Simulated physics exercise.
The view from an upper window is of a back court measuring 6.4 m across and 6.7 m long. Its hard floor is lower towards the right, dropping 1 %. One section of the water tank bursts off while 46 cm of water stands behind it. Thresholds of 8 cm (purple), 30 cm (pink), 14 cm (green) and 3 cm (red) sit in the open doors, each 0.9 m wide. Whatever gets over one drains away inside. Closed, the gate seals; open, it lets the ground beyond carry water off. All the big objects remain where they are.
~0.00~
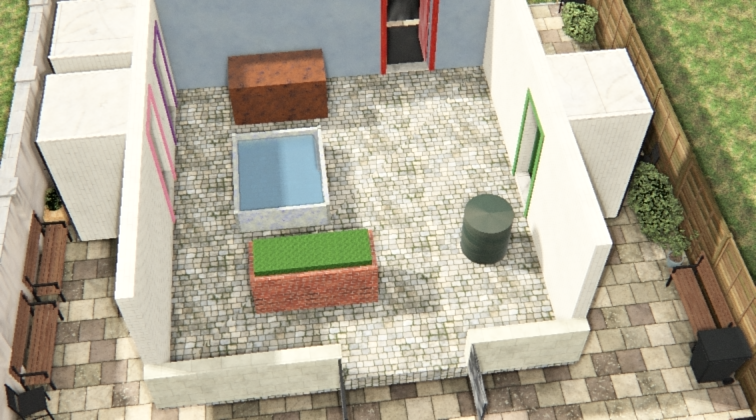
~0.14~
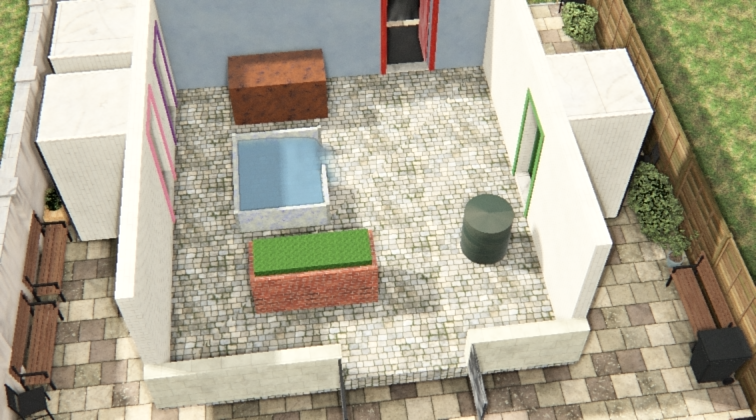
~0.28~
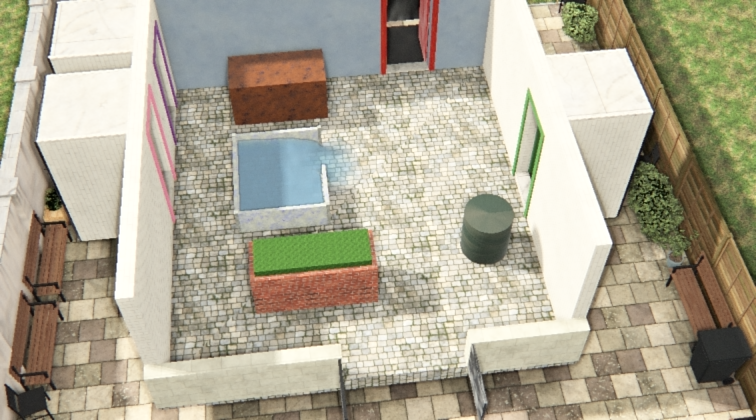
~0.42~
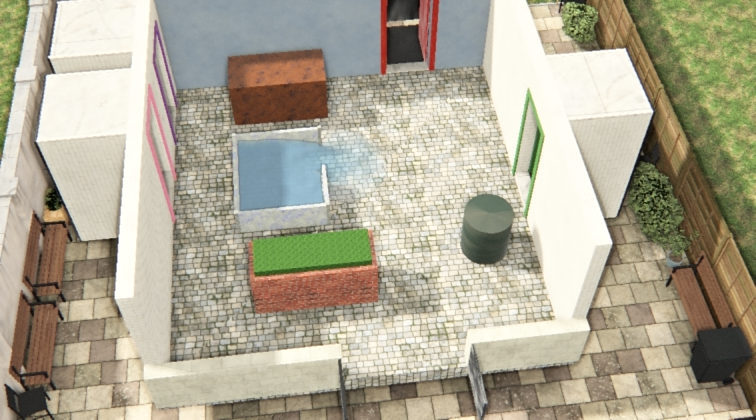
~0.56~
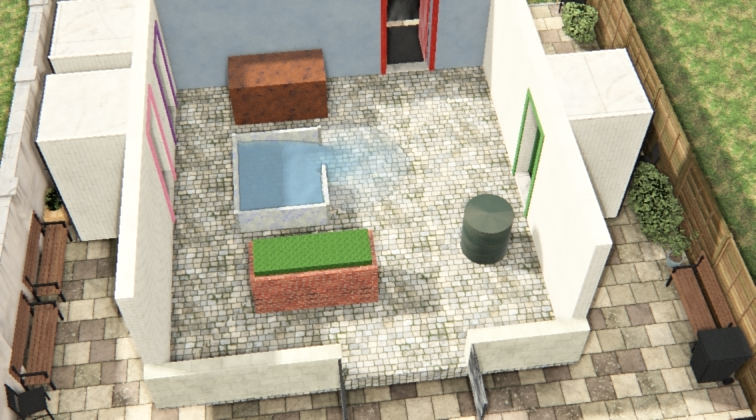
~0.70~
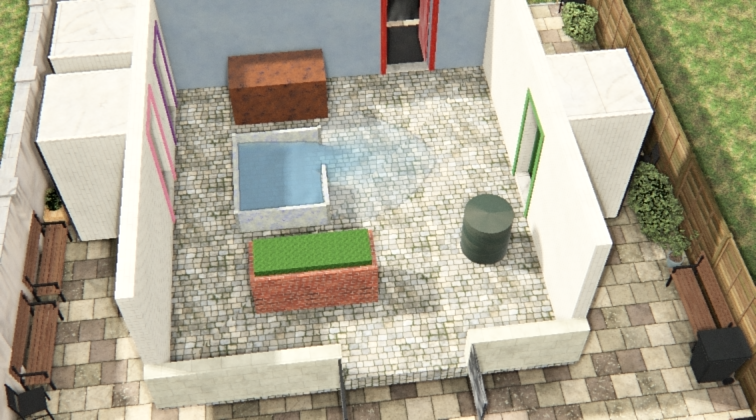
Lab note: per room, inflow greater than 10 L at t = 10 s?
Purple door no; pink door no; green door no; red door yes.
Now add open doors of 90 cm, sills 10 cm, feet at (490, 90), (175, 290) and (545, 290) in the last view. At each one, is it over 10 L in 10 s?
In turn: Above, not over, below.
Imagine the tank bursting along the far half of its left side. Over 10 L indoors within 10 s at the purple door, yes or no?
Note: Purple door, beyond the mark.
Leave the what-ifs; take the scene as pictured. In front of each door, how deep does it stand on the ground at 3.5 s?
Depths in cm: Purple 0, pink 0, green 11, red 5.
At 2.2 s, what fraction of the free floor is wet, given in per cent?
Covered: Roughly 35 %.
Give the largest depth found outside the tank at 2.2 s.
Depth max: Approx. 18 cm.
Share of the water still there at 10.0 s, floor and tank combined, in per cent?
Remaining: Roughly 94 %.
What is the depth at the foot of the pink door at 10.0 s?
It's some 0.0 centimetres deep.
After 1.4 s water covers 25 % of the floor and is deepest (25 cm) near (327, 164); purple door not reached, pink door not reached, green door not reached, red door not reached.
After 2.2 s water covers 35 % of the floor and is deepest (18 cm) near (327, 164); purple door not reached, pink door not reached, green door 14 cm at the sill, 0 L in, red door 7 cm at the sill, 2 L in.
After 3.5 s water covers 35 % of the floor and is deepest (16 cm) near (482, 79); purple door not reached, pink door not reached, green door 11 cm at the sill, 0 L in, red door 5 cm at the sill, 17 L in.
After 6.0 s water covers 45 % of the floor and is deepest (10 cm) near (504, 156); purple door not reached, pink door not reached, green door 9 cm at the sill, 0 L in, red door 7 cm at the sill, 47 L in.
After 10.0 s water covers 65 % of the floor and is deepest (8 cm) near (499, 135); purple door 1 cm at the sill, 0 L in, pink door not reached, green door 7 cm at the sill, 0 L in, red door 6 cm at the sill, 70 L in.
